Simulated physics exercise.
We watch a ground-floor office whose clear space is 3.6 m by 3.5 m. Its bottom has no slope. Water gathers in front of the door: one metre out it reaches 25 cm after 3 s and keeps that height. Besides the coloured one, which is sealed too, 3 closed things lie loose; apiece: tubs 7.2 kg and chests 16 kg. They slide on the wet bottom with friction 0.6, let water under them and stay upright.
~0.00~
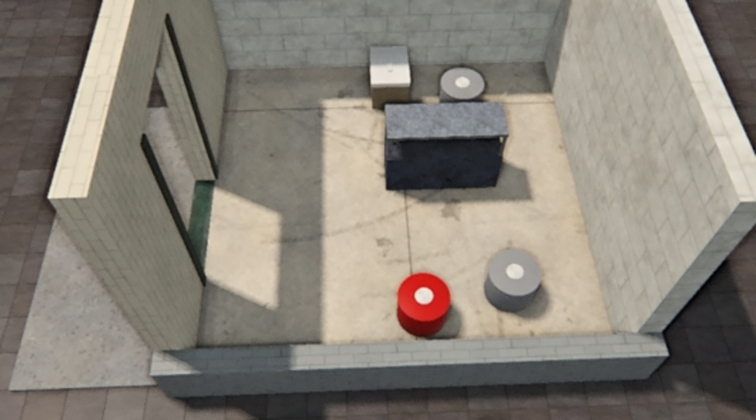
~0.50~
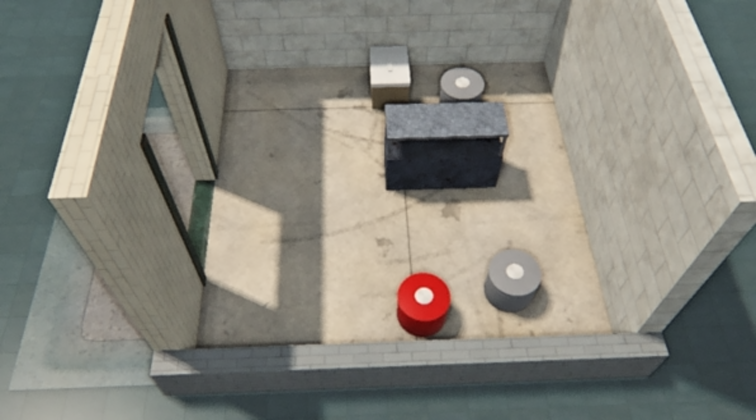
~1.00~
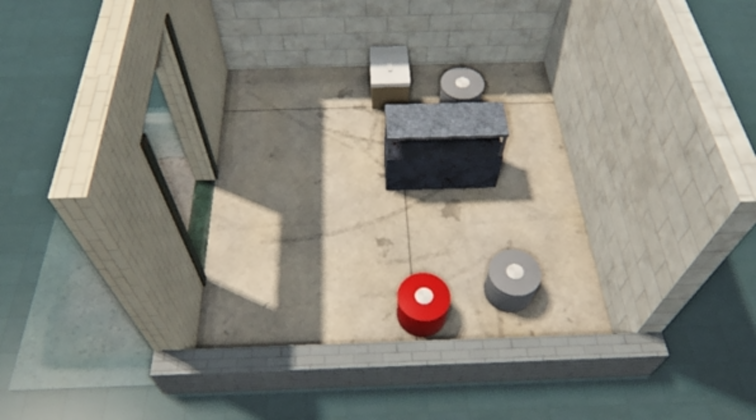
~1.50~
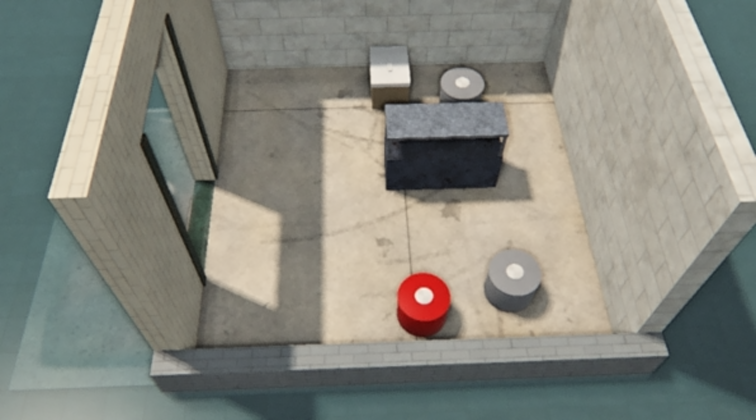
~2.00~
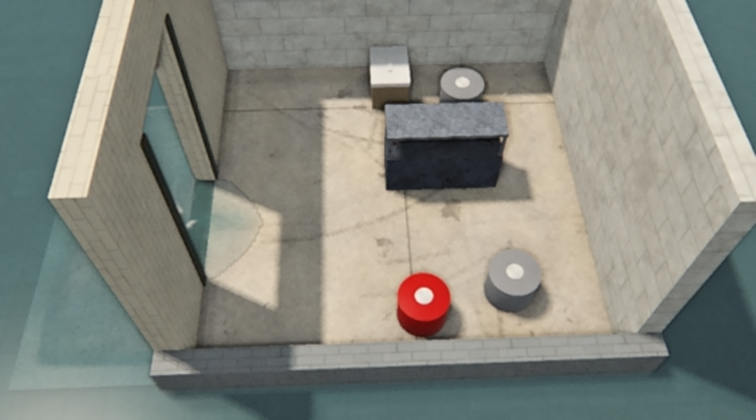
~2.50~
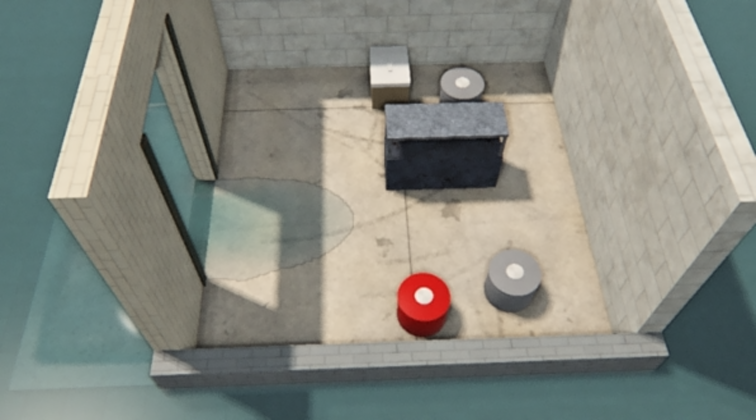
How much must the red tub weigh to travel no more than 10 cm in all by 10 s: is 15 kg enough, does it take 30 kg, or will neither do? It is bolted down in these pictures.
I expect that only the higher weight holds it.
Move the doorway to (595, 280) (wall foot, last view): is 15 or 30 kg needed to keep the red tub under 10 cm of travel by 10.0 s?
In that case neither load is enough.
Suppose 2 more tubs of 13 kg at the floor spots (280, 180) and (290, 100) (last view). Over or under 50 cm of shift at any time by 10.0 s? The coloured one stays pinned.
In that order: More, less.
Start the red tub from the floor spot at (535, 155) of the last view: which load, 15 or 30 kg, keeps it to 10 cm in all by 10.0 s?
It takes the larger.
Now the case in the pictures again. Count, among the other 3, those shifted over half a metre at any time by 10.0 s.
I count 3.
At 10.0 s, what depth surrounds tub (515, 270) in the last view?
About 14 cm.
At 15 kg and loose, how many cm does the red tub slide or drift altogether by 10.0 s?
Some 120 cm in all.
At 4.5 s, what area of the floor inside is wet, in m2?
Some 8.5 m2.
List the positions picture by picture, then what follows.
In the first frame, the red tub at (424, 296), on the bottom; water covers 0.0 m2; 0 of 4 have shifted.
In the second frame, the red tub at (424, 296) rests on the ground; 0.0 m2 under water; 0 of 4 have shifted.
In the third frame, the red tub at (424, 296) rests on the ground; 0.0 m2 under water; 0 of 4 have shifted.
In the fourth frame, the red tub at (424, 296) rests on the ground; water covers 0.0 m2; 0 of 4 have shifted.
In the fifth frame, the red tub at (424, 296) rests on the ground; water covers 0.3 m2; 0 of 4 have shifted.
In the sixth frame, the red tub at (424, 296), on the bottom; water covers 1.2 m2; 0 of 4 have shifted.
After 3.5 s the red tub would be 0 cm from its start with 15 kg and 0 cm from its start with 30 kg; 2 cm of water round it then.
After 4.5 s the red tub would be 5 cm from its start with 15 kg and 0 cm from its start with 30 kg; 7 cm of water round it then.
After 7.0 s the red tub would be 49 cm from its start with 15 kg and 0 cm from its start with 30 kg; 11 cm of water round it then.
After 10.0 s the red tub would be 108 cm from its start with 15 kg and 0 cm from its start with 30 kg; 17 cm of water round it then.
